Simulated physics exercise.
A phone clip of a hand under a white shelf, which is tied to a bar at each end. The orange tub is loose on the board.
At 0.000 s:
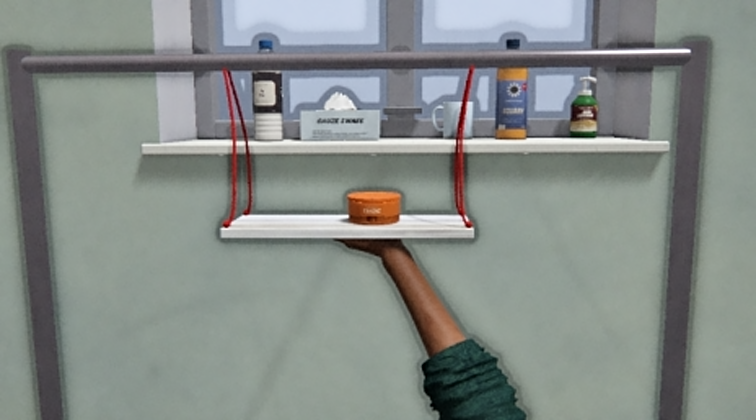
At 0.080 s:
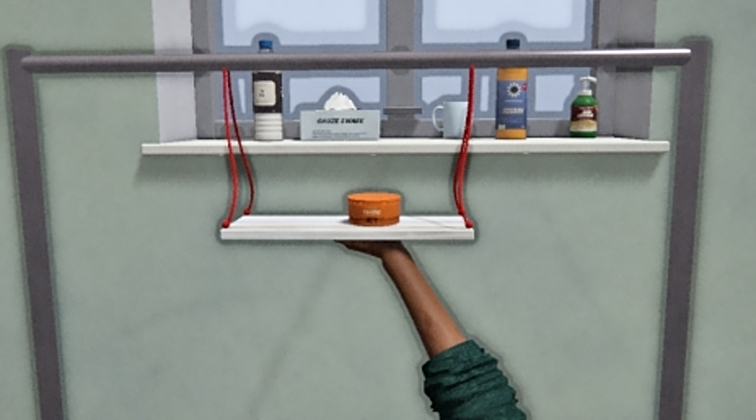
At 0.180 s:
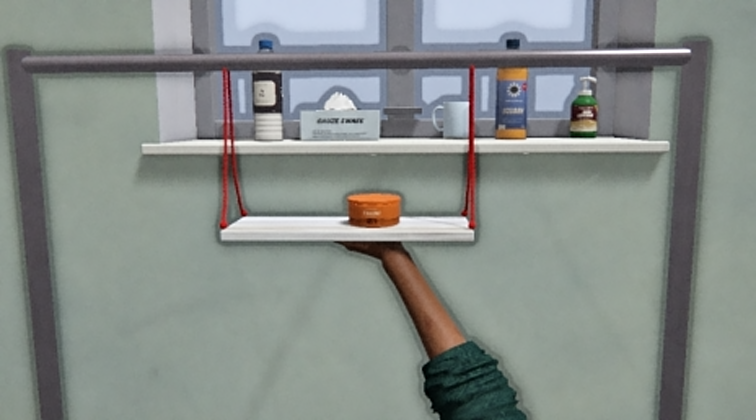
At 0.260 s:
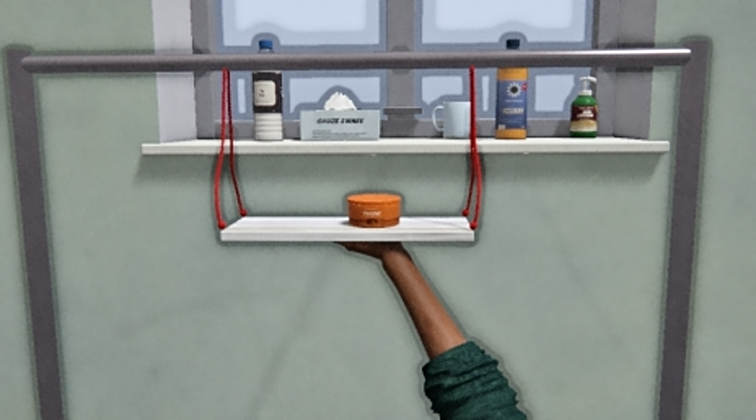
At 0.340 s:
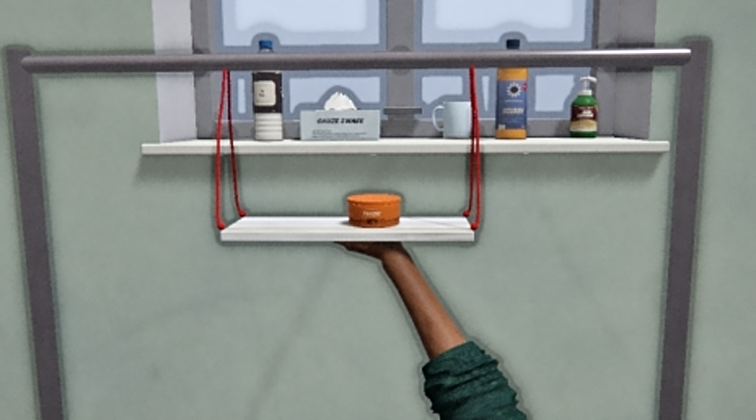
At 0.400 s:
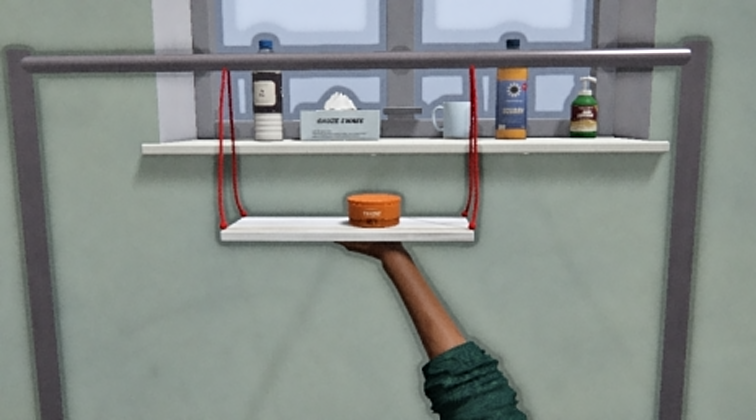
By a window ledge, a hand staying still under a white shelf holding an orange tub, red strings shifting slightly on both sides.
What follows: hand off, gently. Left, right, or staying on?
Outcome: The orange tub remains aboard.
After 0.76 s, board level; tub on the board near (374, 213).
In the end, board level; tub on the board near (374, 214). The orange tub keeps its place.
